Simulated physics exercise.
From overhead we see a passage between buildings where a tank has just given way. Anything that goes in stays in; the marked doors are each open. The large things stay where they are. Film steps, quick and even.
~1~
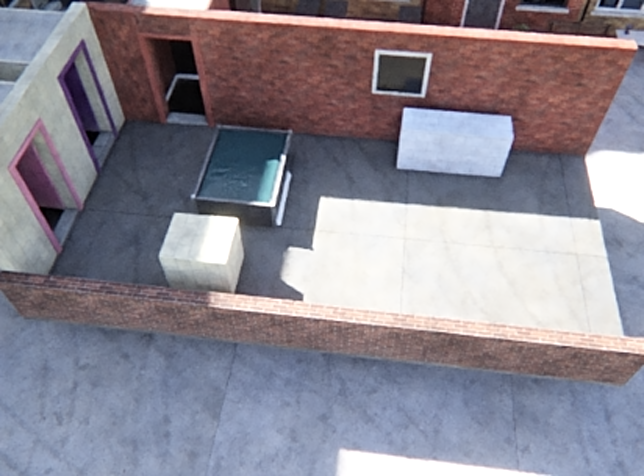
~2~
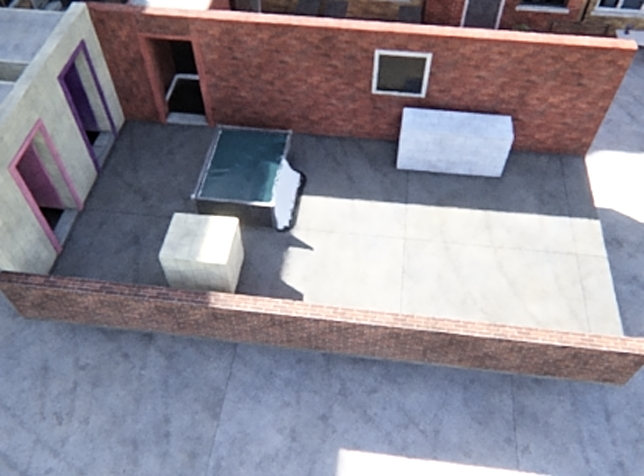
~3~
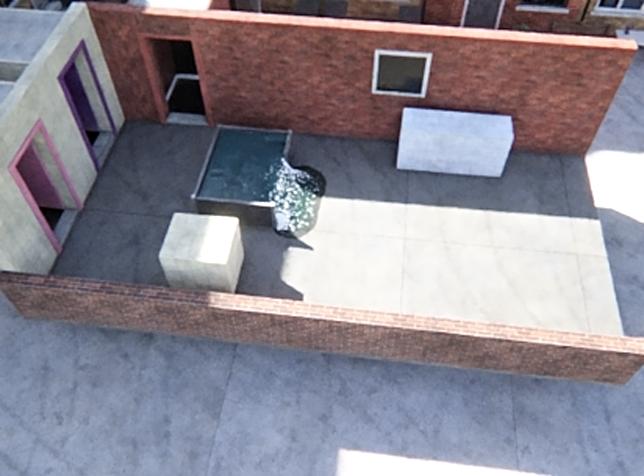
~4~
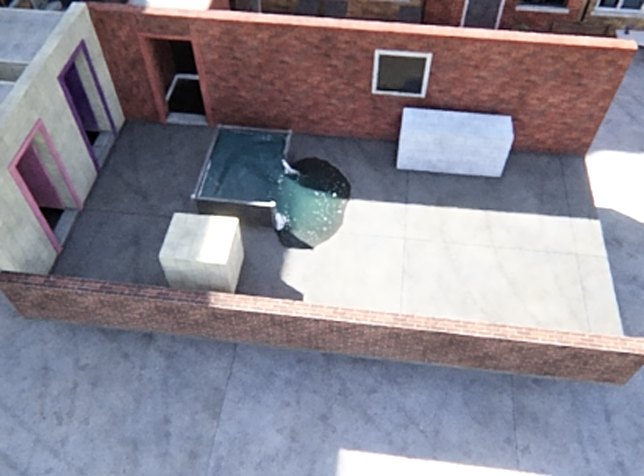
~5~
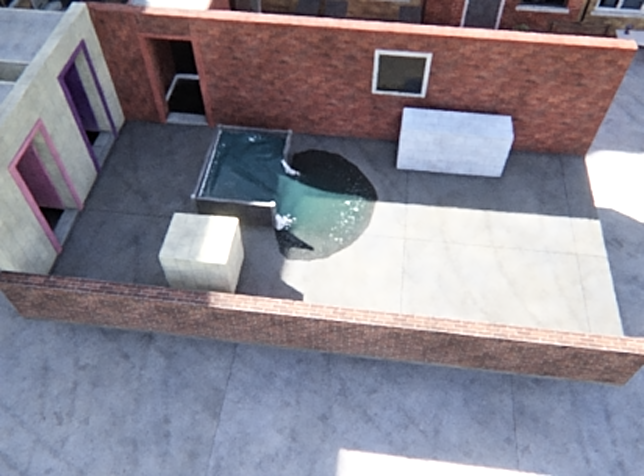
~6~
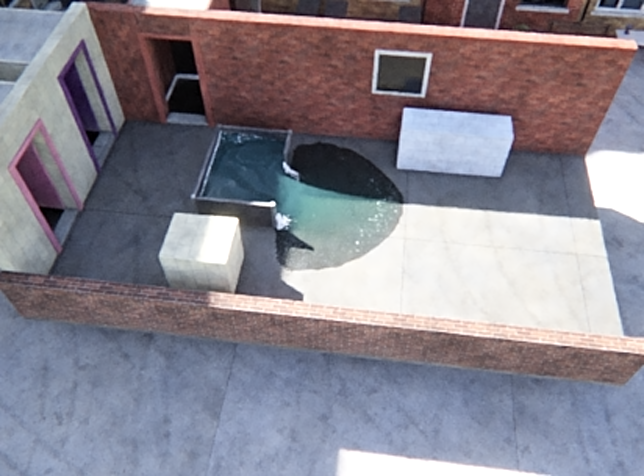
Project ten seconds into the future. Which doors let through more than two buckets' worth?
Pink door: No, two buckets or less; purple door: No, two buckets or less; red door: No, two buckets or less.
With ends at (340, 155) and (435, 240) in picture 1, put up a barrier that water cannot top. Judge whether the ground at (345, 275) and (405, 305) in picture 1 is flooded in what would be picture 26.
Inundated; inundated.
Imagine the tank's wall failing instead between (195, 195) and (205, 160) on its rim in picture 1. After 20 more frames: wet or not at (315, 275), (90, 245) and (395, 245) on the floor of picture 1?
Taken one by one: Unaffected, then sodden, then unaffected.
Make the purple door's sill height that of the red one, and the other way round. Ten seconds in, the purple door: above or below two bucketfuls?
Observation - purple door: Does not overflow.
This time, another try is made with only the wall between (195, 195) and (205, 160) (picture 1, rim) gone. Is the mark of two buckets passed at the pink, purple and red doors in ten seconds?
Result: Pink goes past the limit; purple remains beneath it; red remains beneath it.
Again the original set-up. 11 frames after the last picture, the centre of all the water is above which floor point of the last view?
The centre of mass sits at about (341, 209).
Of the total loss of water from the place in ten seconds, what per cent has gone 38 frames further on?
My figure is about 75 in a hundred.
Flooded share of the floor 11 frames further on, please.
Roughly 45 %.
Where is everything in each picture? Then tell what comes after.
The tank at (245, 166) is whole and still, in the first picture.
Water pours out at (279, 192) and has run to (298, 174), in the second picture.
Water pours out at (279, 194) and has run to (321, 180), in the third picture.
Water pours out at (279, 194) and has run to (345, 187), in the fourth picture.
The front is at (372, 196), out from the gap at (279, 195), in the fifth picture.
Water pours out at (279, 194) and has run to (398, 196), in the sixth picture.
A moment on, water covers 30 % of the floor; the pink door not reached, the purple door not reached, the red door not reached.
Next, water covers 45 % of the floor; the pink door not reached, the purple door not reached, the red door not reached.
Then, water covers 60 % of the floor; the pink door not reached, the purple door not reached, the red door not reached.
Later, water covers 65 % of the floor; the pink door not reached, the purple door not reached, the red door not reached.
In the end, water covers 70 % of the floor; the pink door not reached, the purple door wet at the sill, nothing in, the red door wet at the sill, nothing in.
